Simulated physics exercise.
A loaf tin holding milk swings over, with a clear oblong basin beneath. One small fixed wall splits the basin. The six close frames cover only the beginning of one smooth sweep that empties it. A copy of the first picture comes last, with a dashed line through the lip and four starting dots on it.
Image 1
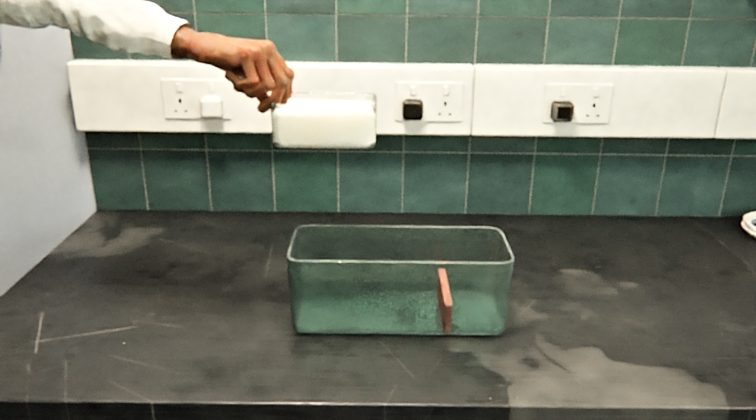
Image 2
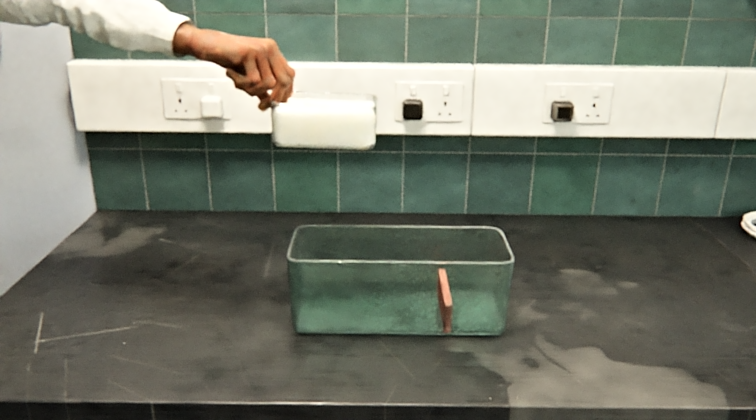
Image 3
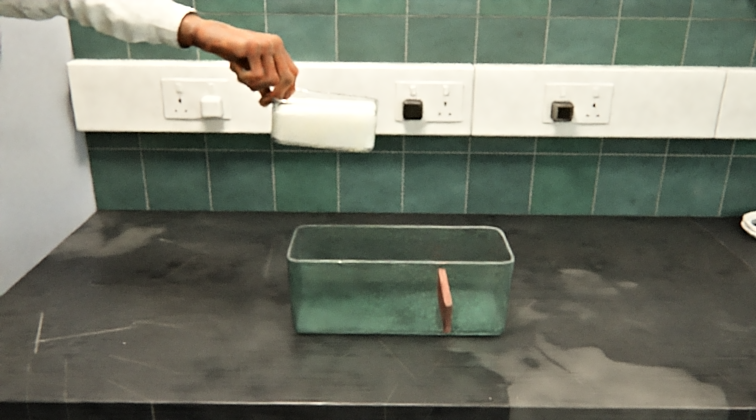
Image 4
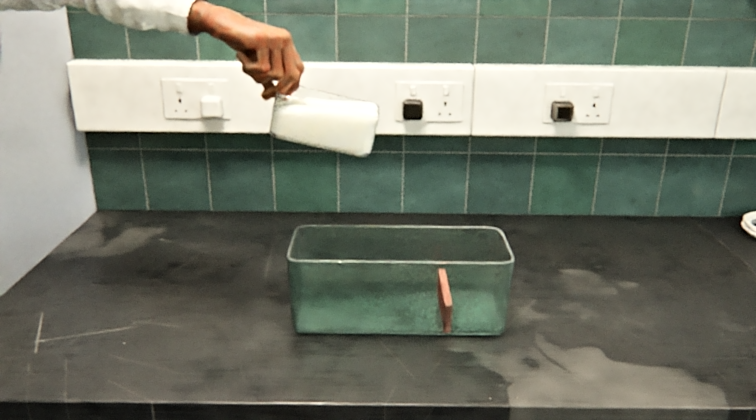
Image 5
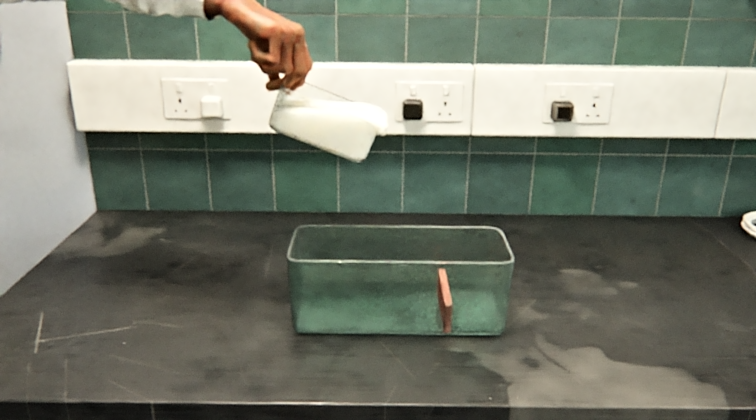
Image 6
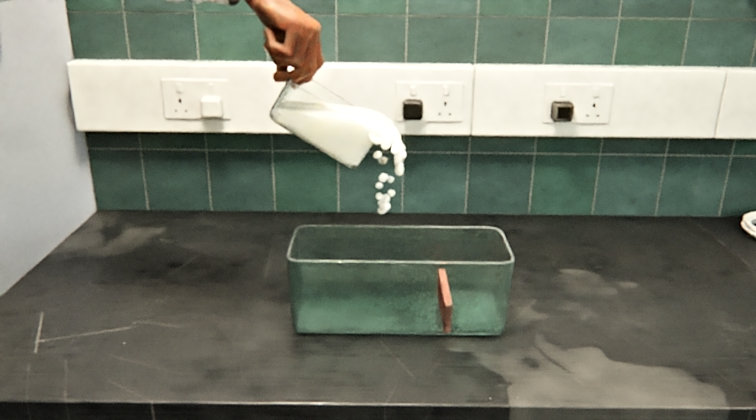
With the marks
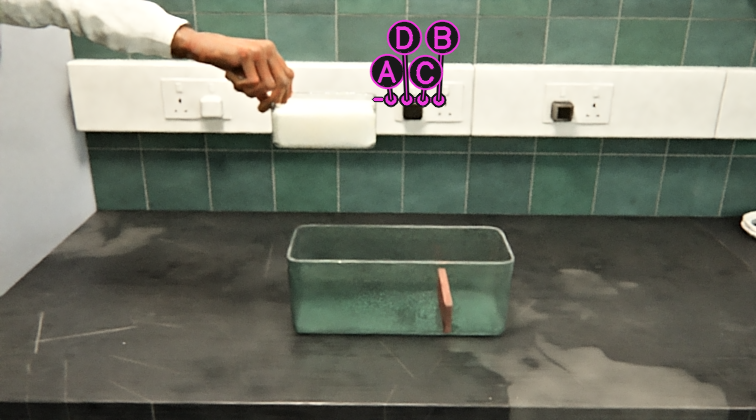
A hand in a white sleeve, reaching in from the upper left, holds a clear oblong container of white milk above a dark, scuffed worktop, seen from the front by a still camera. Below sits an empty-looking clear basin with an upright reddish divider right of its middle, before green tiles and white socket panels. The container tilts rightward, slowly then more steeply, and milk leaves its lip in white blobs.
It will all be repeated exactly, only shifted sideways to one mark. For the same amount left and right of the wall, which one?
I would pick place A.
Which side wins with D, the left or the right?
The right side.
In magenta, A at (390, 99); B at (438, 100); C at (422, 99); D at (406, 99).
With A, about 46 % ends left of the wall and 48 % right of it; 6 % is lost outside.
With B, about 34 % ends left of the wall and 61 % right of it; 5 % is lost outside.
With C, about 31 % ends left of the wall and 65 % right of it; 5 % is lost outside.
With D, about 32 % ends left of the wall and 63 % right of it; 5 % is lost outside.
